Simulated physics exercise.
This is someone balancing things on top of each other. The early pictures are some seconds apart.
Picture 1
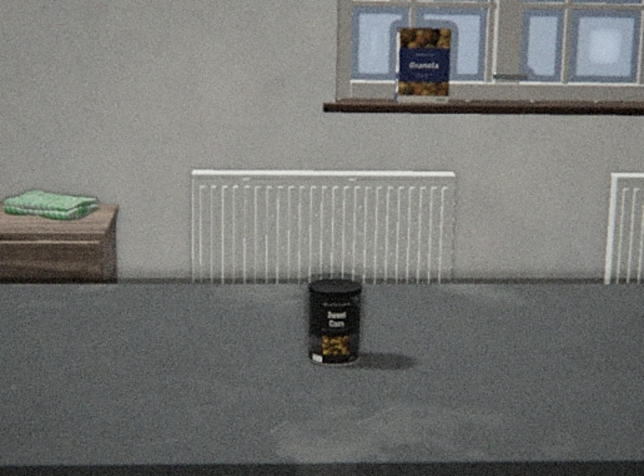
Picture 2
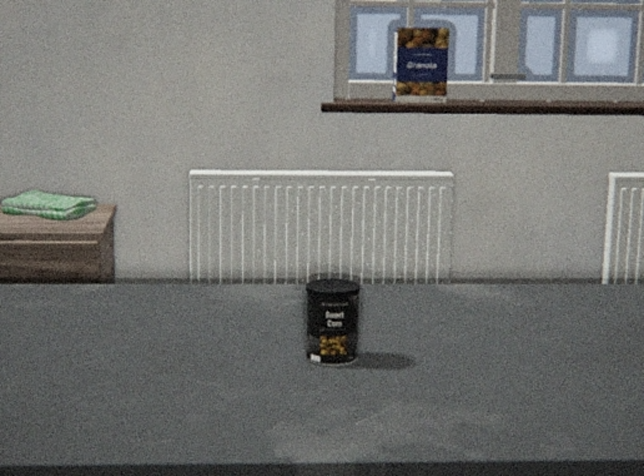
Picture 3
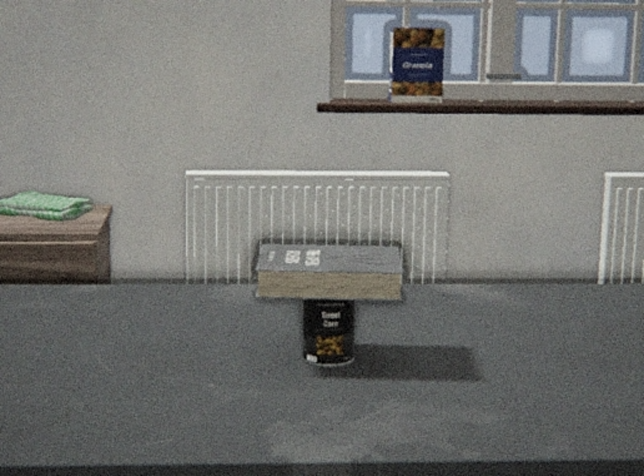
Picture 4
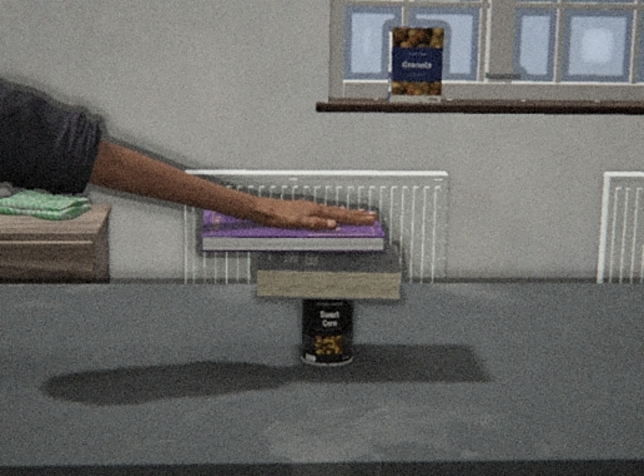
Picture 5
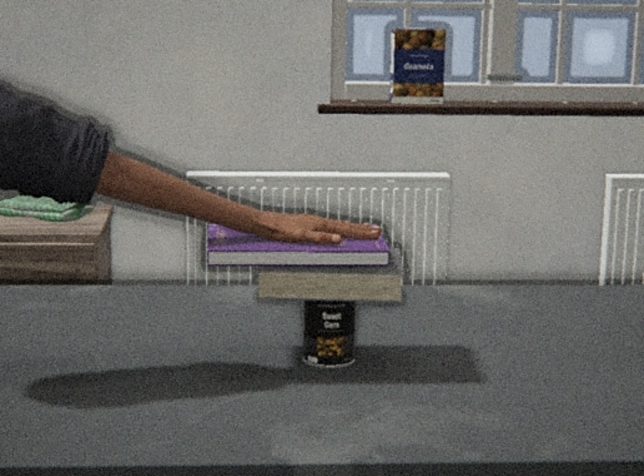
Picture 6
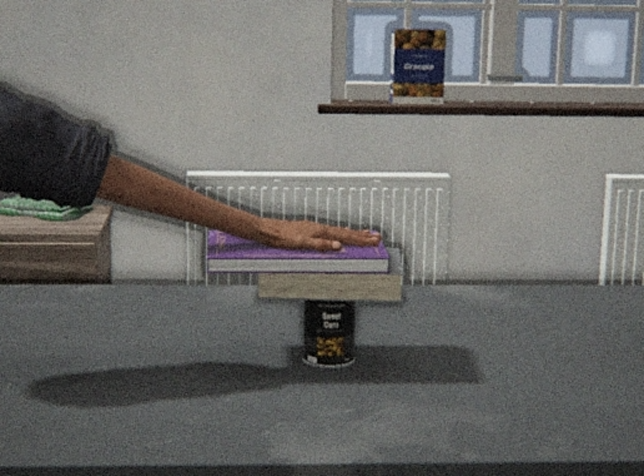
A hand reaching in from the left lowers a purple book onto a thick grey book lying across a black tin of sweet corn, and stays resting on top, while the view shifts very slightly. The tin, alone at first, stands mid-table on a dark grey surface, seen from the front. Behind are white radiators, a granola packet on the windowsill, and green cloth on a wooden cabinet at left.
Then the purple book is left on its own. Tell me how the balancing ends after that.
The pile will be okay.
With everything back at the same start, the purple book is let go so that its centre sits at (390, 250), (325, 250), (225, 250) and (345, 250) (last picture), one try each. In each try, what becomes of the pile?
Try one: It topples; try two: It stands firm; try three: It topples; try four: It stands firm.
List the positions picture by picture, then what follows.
In the first frame, the last thing is not in view yet; black tin (335, 323).
In the second frame, the last thing is not in view yet; black tin (332, 322).
In the third frame, the last thing is not in view yet; black tin (329, 323).
In the fourth frame, coming down; purple book (291, 231); black tin (328, 322).
In the fifth frame, coming down; purple book (296, 244); black tin (330, 324).
In the sixth frame, set down, still held; purple book (296, 251); black tin (329, 324).
Then, 0.90 s on from there, no change.
Then, 2.10 s on from there, purple book resting near (295, 251).
In the end, all 3 unmoved. At the end, from the last picture's camera, purple book near (295, 252). The pile holds.
